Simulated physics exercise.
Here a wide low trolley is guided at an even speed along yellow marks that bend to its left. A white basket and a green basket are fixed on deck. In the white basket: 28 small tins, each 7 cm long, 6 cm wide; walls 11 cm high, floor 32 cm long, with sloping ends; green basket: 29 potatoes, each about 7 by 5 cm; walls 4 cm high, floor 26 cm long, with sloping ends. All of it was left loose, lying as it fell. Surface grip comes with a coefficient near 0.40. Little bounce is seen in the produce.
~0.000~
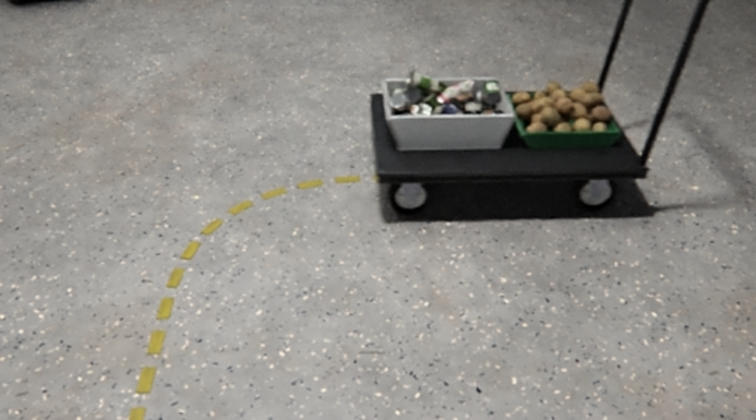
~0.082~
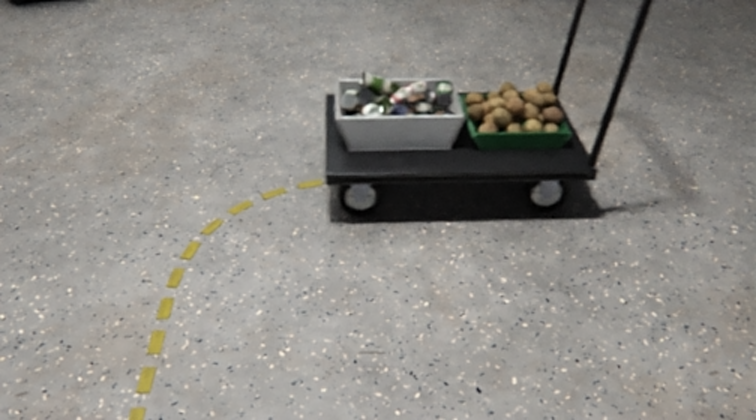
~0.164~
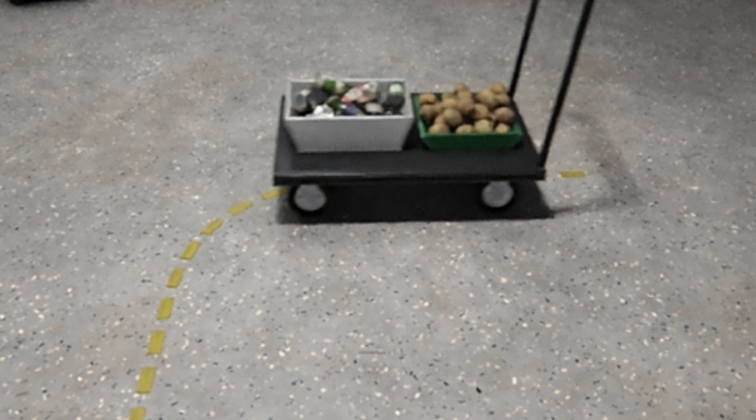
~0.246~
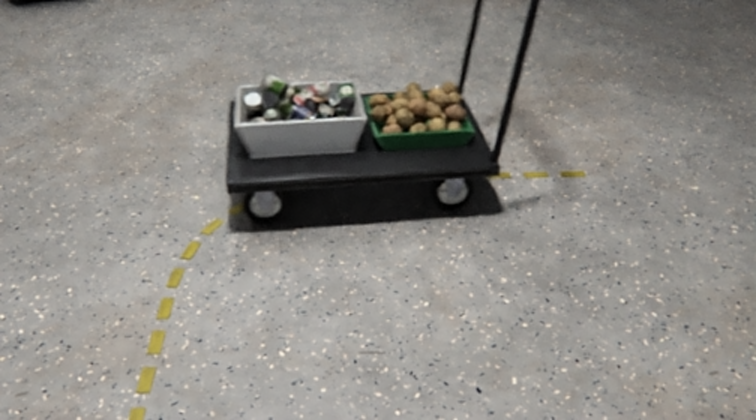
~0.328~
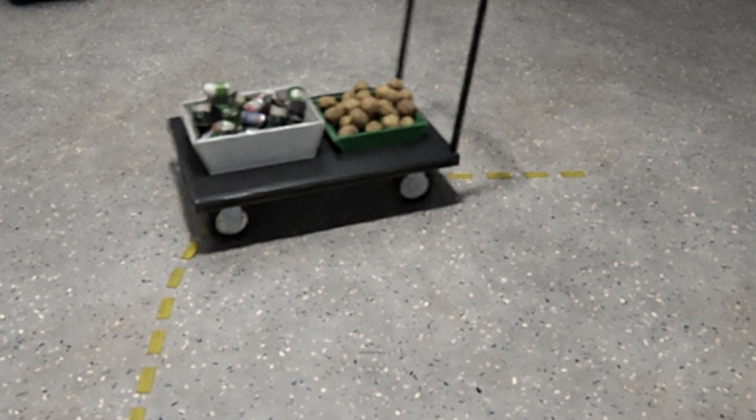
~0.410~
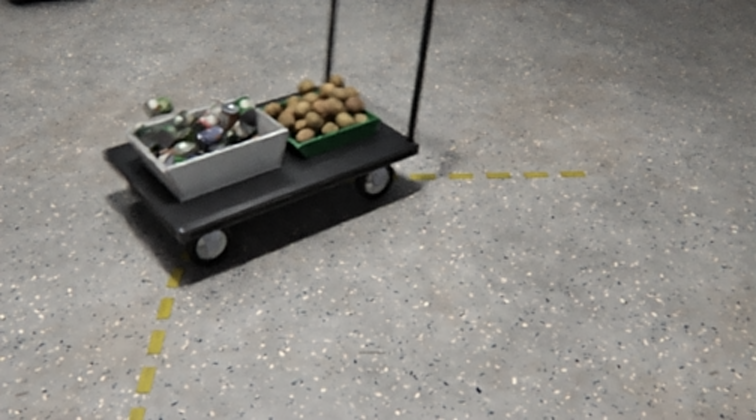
A black flat cart carrying a white basket of small tins and a green basket of brown, roundish items rolls left along a dashed yellow line. It then swings its front end toward the viewer as the line curves, the tins shift, and one is out beyond the white basket's far rim.
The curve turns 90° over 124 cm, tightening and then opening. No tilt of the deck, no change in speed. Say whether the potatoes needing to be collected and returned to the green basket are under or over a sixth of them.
Over a sixth.
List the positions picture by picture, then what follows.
In the first frame (places track the rim corner closest to us here), green basket (525, 133); white basket (391, 117); heading changed by 0°, 0 cm rolled; all still inside.
The second frame shows green basket (475, 134); white basket (339, 118); heading changed by 0°, 17 cm rolled.
The third frame shows green basket (425, 135); white basket (288, 118); heading changed by 0°, 34 cm rolled.
The fourth frame shows green basket (378, 135); white basket (239, 125); heading changed by 5°, 51 cm rolled.
The fifth frame shows green basket (337, 138); white basket (197, 142); heading changed by 17°, 68 cm rolled.
The sixth frame shows green basket (300, 144); white basket (167, 168); heading changed by 34°, 85 cm rolled; 1 out, the lowest tin at (158, 107).
After 0.46 s, the white basket is down by 1 of 28 and the green basket is down by 3 of 29.
After 0.58 s, the white basket is down by 1 of 28 and the green basket is down by 4 of 29.
After 0.76 s, the white basket is down by 1 of 28 and the green basket is down by 9 of 29.
Outcome (at 1.21 s), the white basket is down by 1 of 28 and the green basket is down by 11 of 29. Asked share, 11 of 29, 38 per cent.
